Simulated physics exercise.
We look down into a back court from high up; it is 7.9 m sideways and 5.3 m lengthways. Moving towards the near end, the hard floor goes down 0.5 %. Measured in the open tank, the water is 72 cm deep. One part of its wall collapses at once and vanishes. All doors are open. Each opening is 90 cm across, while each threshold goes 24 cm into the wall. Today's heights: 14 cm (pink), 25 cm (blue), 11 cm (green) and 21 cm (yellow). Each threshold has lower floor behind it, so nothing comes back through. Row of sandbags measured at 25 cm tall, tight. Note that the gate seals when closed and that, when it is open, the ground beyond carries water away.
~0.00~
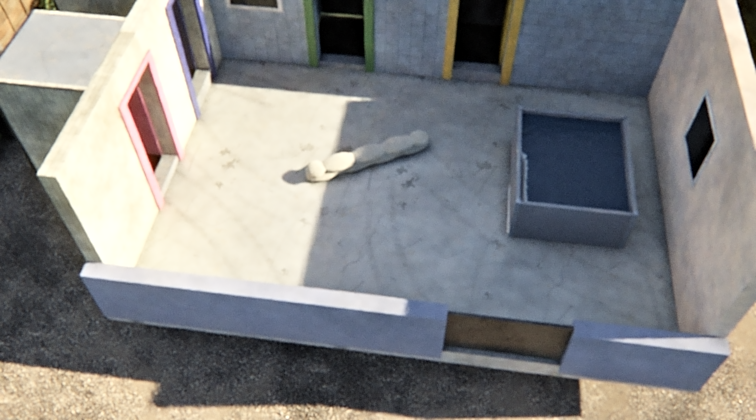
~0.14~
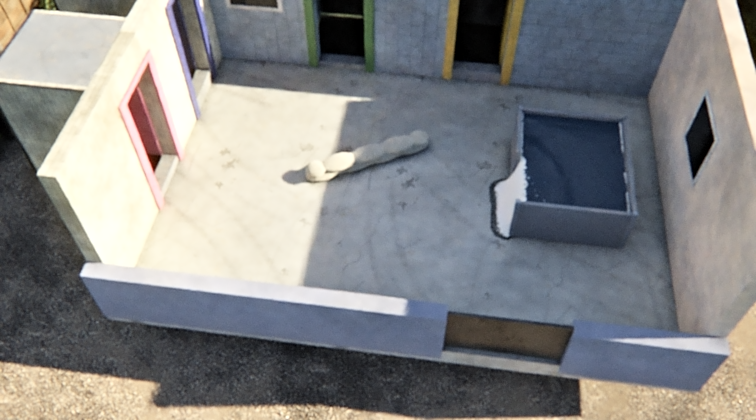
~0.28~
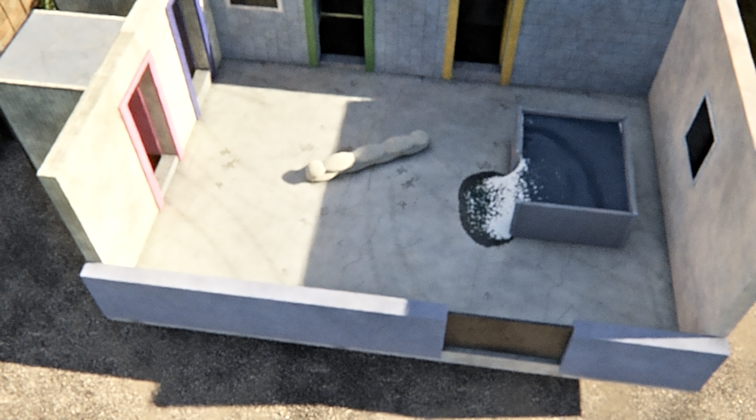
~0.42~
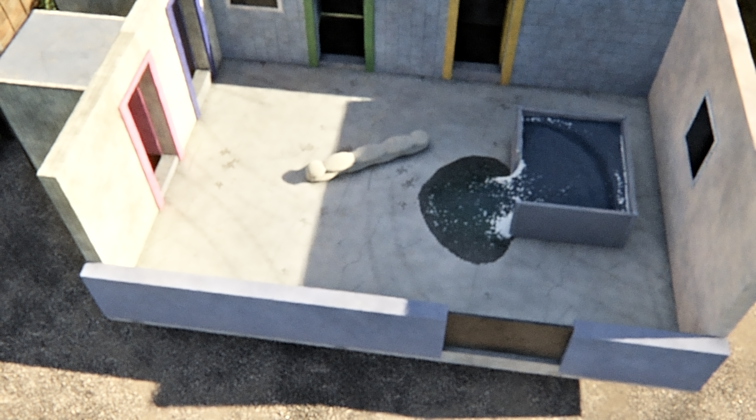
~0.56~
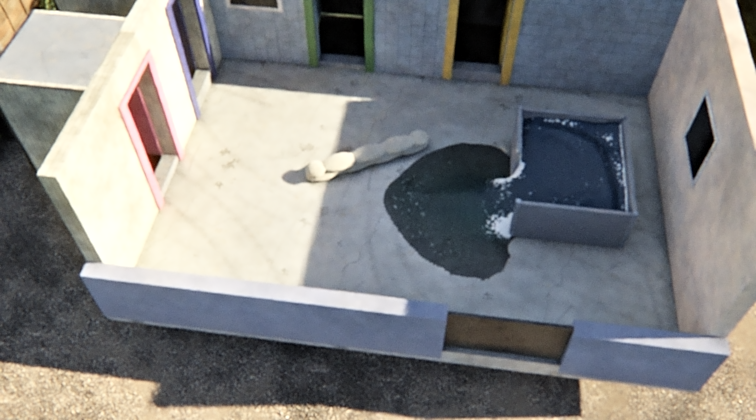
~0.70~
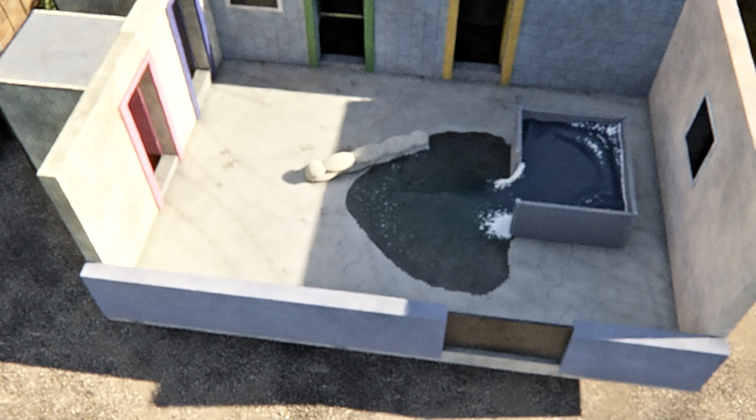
A walled courtyard holds an open tank, and dark water pours out leftward across the floor.
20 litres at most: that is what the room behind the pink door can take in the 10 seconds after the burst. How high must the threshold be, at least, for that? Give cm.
About 10 cm.
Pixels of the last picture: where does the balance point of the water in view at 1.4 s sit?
I'd put it close to (506, 197).
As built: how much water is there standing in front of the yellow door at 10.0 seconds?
Depth: Near 3.5 cm.
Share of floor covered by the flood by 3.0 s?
Some 45 in a hundred.
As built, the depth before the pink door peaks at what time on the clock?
Approximately 3.8 s.
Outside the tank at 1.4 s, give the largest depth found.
About 36 cm at most.
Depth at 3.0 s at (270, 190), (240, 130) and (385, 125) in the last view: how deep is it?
Approx. 2 / 0 / 0 cm.
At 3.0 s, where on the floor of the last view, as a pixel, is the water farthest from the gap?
(124, 295).
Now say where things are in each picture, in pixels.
The open tank at (573, 161) is whole and still, 72 cm deep; the pink door at (155, 138) is dry, in the first picture.
Water pours out at (515, 200) and has run 0.3 m, to (494, 190); about 6 cm deep outside, 72 cm at the back, in the second picture.
The gap is at (515, 200), the front 0.8 m out at (463, 199); the back of the open tank holds 72 cm, in the third picture.
The gap is at (515, 201), the front 1.4 m out at (424, 203); the back of the open tank holds 66 cm, in the fourth picture.
The gap is at (515, 201), the front 1.9 m out at (390, 206); the back of the open tank holds 61 cm, in the fifth picture.
Water pours out at (515, 201) and has run 2.5 m, to (352, 205); about 5 cm deep outside, 62 cm at the back; the pink door at (155, 138), 5.6 m from the gap, is still 3.0 m from the nearest water, in the sixth picture.
After 1.4 s water covers 30 % of the floor, deepest (36 cm) near (504, 218); it has not reached the pink door.
After 3.0 s water covers 45 % of the floor, deepest (42 cm) near (124, 295); 11 cm at the pink door, 1 litre in over its 14 cm threshold.
After 10.0 s water covers 95 % of the floor, deepest (10 cm) near (211, 85); 7 cm at the pink door, 2 litres in over its 14 cm threshold.
At the pink door as built, the water arrived by 1.7 s and peaked near 14 cm at 3.8 s.
Run again over the same 10 s with other heights there, 29 litres in over 9 cm, 7 litres over 12 cm. The limit of 20 litres is kept from about 10 cm up.
